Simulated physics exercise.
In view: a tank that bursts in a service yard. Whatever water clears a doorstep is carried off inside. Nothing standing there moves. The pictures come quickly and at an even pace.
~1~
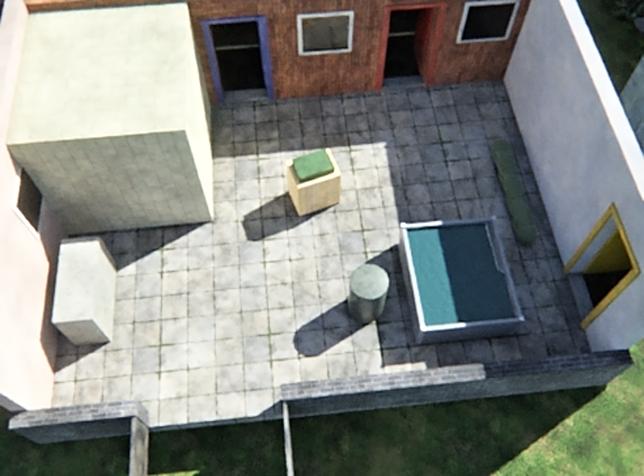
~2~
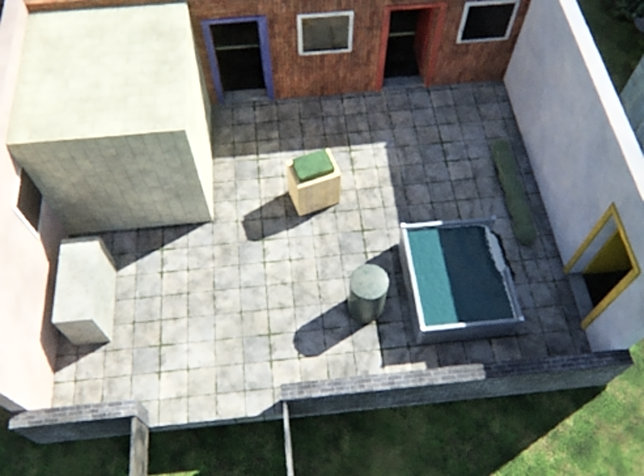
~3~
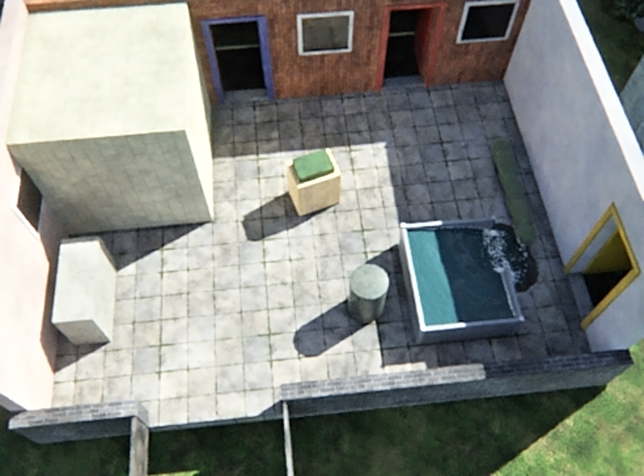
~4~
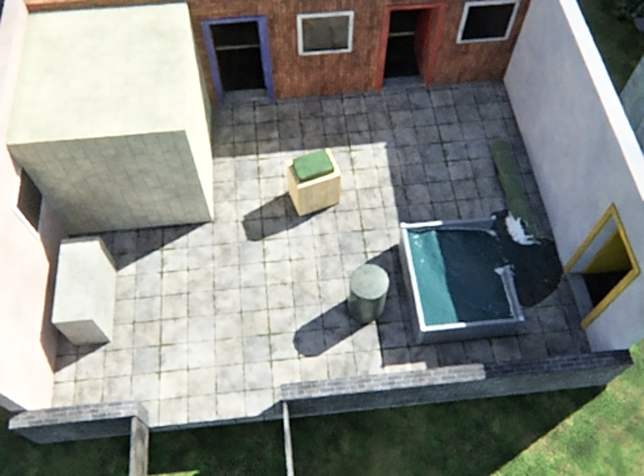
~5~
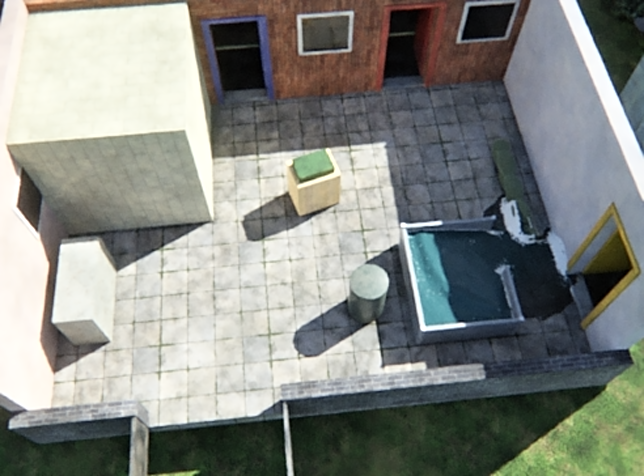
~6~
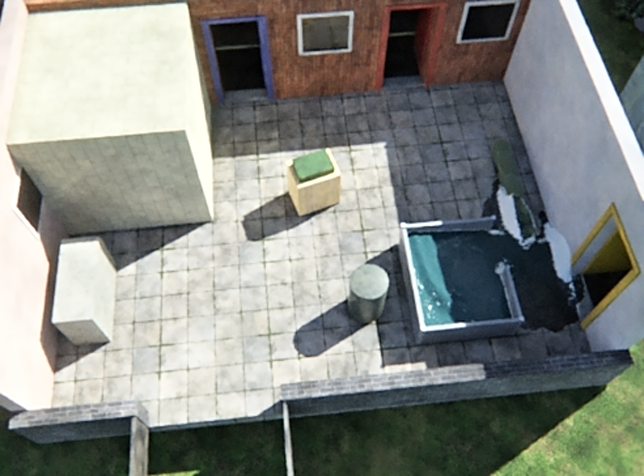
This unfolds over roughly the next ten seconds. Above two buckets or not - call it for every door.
Red door: Not above two buckets; yellow door: Above two buckets; blue door: Not above two buckets.
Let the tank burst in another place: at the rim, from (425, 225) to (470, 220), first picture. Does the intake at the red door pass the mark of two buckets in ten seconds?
Well, I'd say the red door gets more.
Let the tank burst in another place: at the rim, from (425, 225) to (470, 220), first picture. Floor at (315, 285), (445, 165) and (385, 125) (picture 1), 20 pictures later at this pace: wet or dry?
Bone-dry, submerged, submerged.
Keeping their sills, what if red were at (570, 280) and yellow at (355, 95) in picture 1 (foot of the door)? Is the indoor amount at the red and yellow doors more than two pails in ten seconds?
I'd put the red door as over and the yellow door as under.
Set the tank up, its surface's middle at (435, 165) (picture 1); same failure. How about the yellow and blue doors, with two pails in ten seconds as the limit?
Checking both, the yellow door stays safely beneath while the blue door stays safely beneath.
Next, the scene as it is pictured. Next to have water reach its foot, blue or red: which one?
The red door.
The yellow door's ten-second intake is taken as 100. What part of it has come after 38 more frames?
Near 95 in a hundred.
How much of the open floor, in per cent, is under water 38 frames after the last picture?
Estimated share: Around 55 %.
A moment on, water covers 10 % of the floor; the red door not reached, the yellow door under two buckets in, the blue door not reached.
Next, water covers 25 % of the floor; the red door not reached, the yellow door over two buckets in, the blue door not reached.
Then, water covers 30 % of the floor; the red door under two buckets in, the yellow door far over two buckets in, the blue door not reached.
Later, water covers 55 % of the floor; the red door under two buckets in, the yellow door far over two buckets in, the blue door wet at the sill, nothing in.
In the end, water covers 80 % of the floor; the red door under two buckets in, the yellow door far over two buckets in, the blue door wet at the sill, nothing in.
